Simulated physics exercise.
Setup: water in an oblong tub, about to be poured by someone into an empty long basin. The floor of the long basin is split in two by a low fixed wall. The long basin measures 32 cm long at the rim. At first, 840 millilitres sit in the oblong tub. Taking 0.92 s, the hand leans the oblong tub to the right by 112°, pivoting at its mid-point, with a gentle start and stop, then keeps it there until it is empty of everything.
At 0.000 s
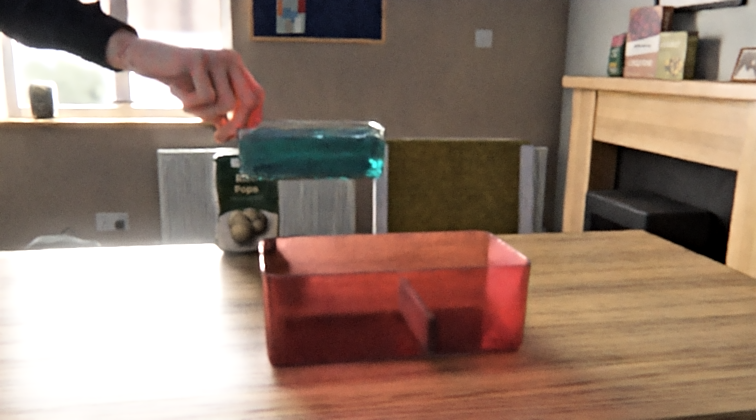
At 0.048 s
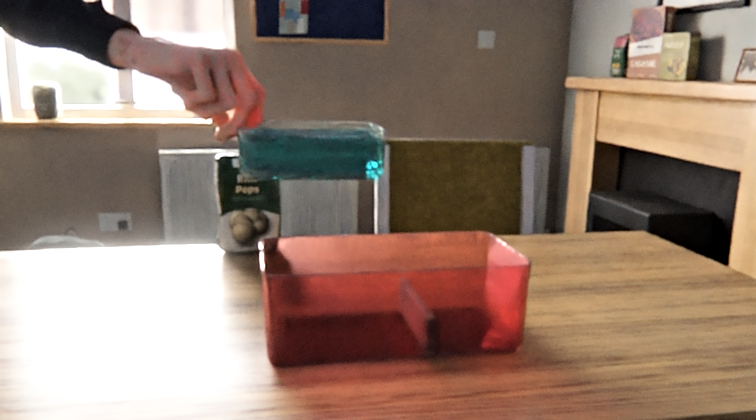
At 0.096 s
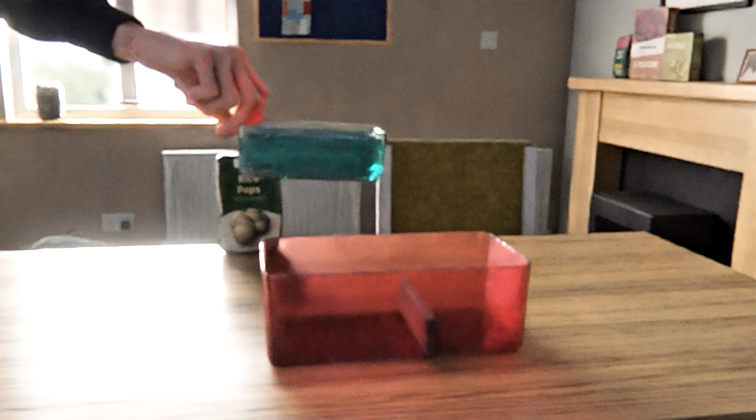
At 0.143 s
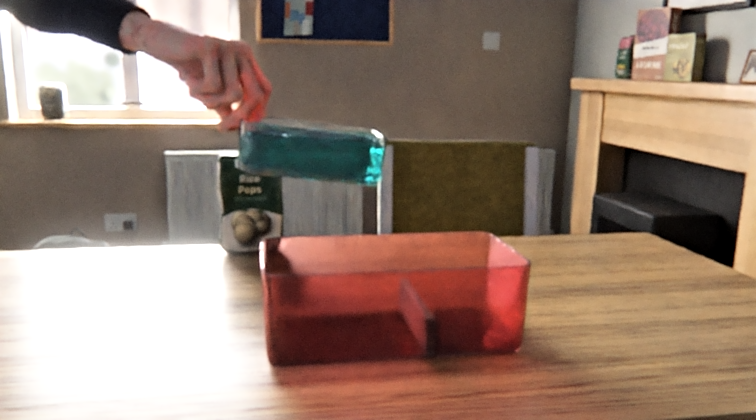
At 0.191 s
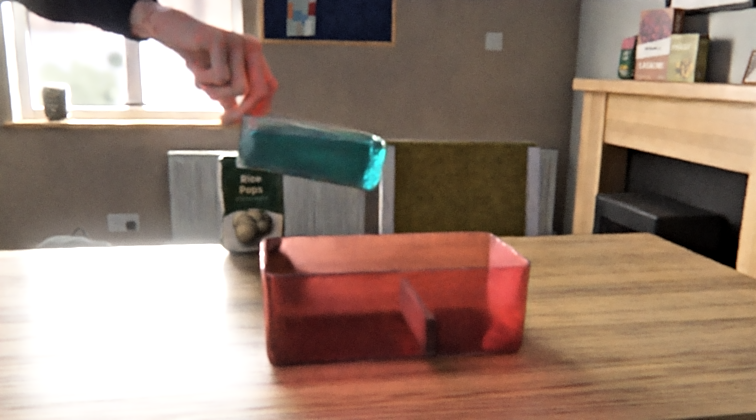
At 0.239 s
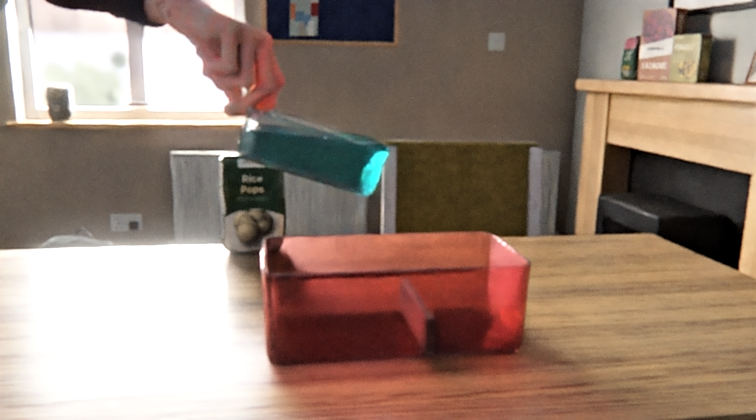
A hand held a clear tub of blue-green water above an empty red basin on a wooden table, keeping it nearly level at first, then gently tilting it down to the right.
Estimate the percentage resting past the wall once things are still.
I would say roughly 54 percent.
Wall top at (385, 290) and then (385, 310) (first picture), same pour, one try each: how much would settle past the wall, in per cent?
80 % and 70 %.
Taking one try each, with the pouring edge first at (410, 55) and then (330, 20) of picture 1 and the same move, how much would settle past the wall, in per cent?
The first try gives around 70 percent, the second around 25 percent.
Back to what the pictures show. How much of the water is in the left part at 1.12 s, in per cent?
The left part holds some 42 per cent.
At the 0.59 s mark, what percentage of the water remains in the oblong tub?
Roughly 14 percent.
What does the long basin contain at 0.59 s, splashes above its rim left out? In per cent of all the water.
Roughly 44 percent.
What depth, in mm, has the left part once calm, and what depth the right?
Left roughly 12 mm; right roughly 24 mm.
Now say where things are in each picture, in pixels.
In the first picture, it leans 0°; its right rim is at (377, 127); the water meets the walls at (241, 133) and (374, 133); the long basin's rim runs from (262, 257) to (509, 248); the wall's top is at (416, 297).
In the second picture, it leans 1°; its right rim is at (378, 128); the water meets the walls at (241, 132) and (375, 134).
In the third picture, it leans 3°; its right rim is at (379, 131); the water meets the walls at (242, 131) and (376, 135).
In the fourth picture, it leans 7°; its right rim is at (379, 136); the water meets the walls at (242, 131) and (376, 137).
In the fifth picture, it leans 12°; its right rim is at (380, 142); the water meets the walls at (244, 129) and (378, 138).
In the sixth picture, it leans 18°; its right rim is at (380, 149); the water meets the walls at (245, 128) and (378, 144); 3 per cent is over the edge.
Then, 0.59 s in, the tilt is 81° and 14 per cent is still to pour, 6 is left of the wall and 37 right of it.
Then, 0.85 s in, the tilt is 111° and 2 per cent is still to pour, 36 is left of the wall and 54 right of it.
Then, 1.12 s in, the tilt is 112° and 0 per cent is still to pour, 41 is left of the wall and 54 right of it.
Then, 1.42 s in, the tilt is 112° and 0 per cent is still to pour, 41 is left of the wall and 54 right of it.
Finally, 41 per cent lies left of the wall, 54 right of it and 5 outside.
